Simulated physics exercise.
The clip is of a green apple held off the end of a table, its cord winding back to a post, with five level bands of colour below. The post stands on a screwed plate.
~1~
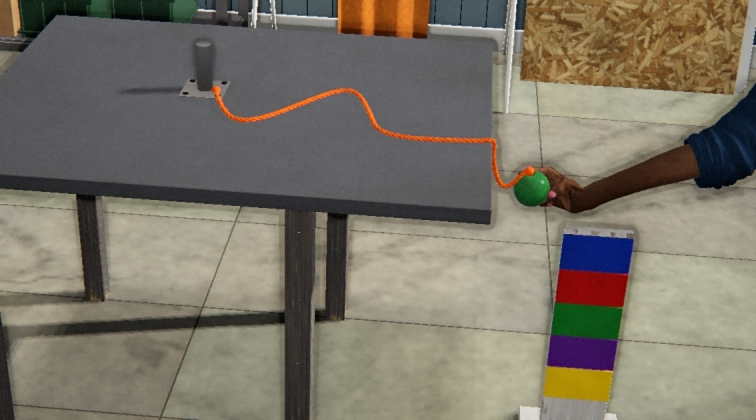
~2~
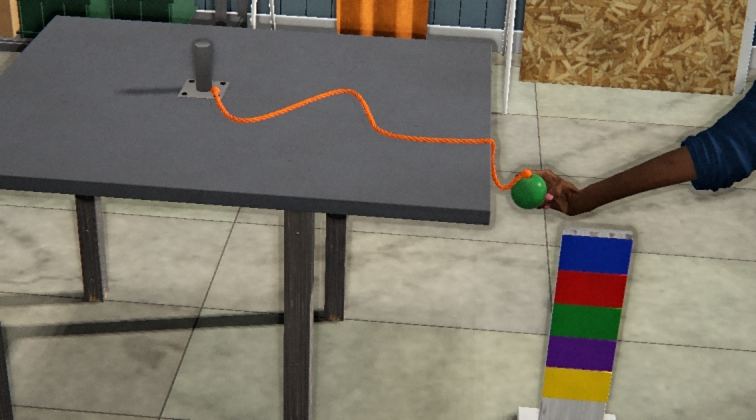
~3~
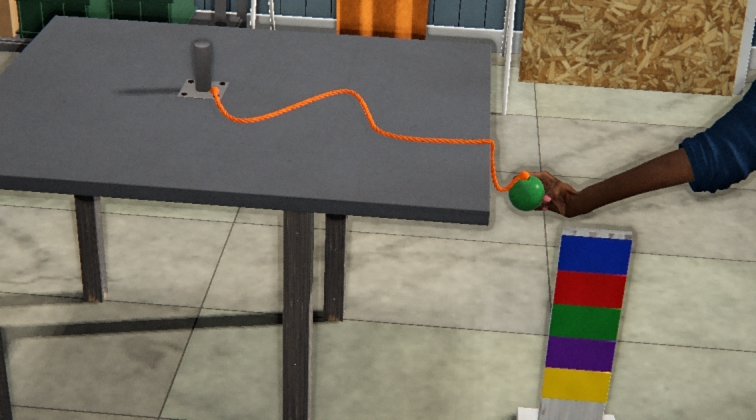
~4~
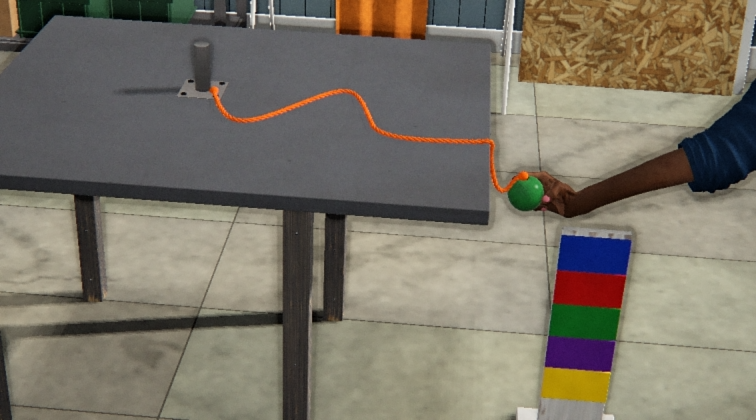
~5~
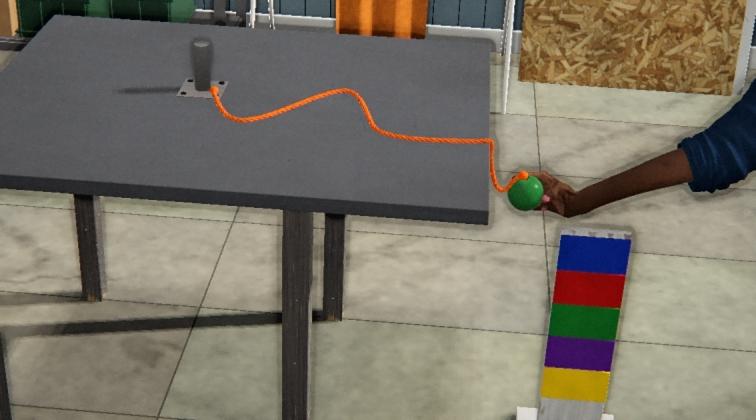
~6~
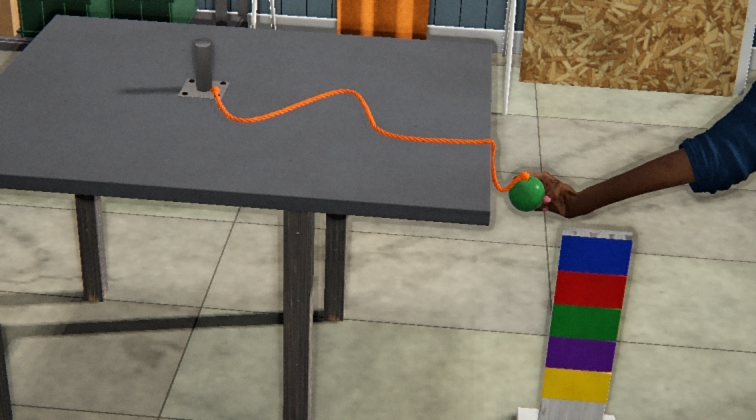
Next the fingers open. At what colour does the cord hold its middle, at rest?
The cord holds its middle at purple.
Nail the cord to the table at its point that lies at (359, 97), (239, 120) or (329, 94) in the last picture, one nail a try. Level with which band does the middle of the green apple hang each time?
Try by try: Red; green; red.
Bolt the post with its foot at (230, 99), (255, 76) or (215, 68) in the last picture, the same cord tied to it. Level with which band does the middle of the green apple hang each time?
It would be yellow; yellow; purple.
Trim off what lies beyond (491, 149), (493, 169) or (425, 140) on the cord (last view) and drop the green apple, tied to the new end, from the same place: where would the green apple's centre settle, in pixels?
Try by try, around (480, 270), (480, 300) and (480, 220).
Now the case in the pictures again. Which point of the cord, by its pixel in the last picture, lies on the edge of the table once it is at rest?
Near (371, 120).
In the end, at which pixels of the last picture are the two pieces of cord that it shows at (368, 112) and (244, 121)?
The first at (477, 127), the second at (295, 101).
A little later, apple near (499, 339); level with purple.
Next, apple near (452, 329); level with purple.
Later still, apple near (482, 343); level with purple.
When it is over, apple near (470, 340); level with purple. At purple.
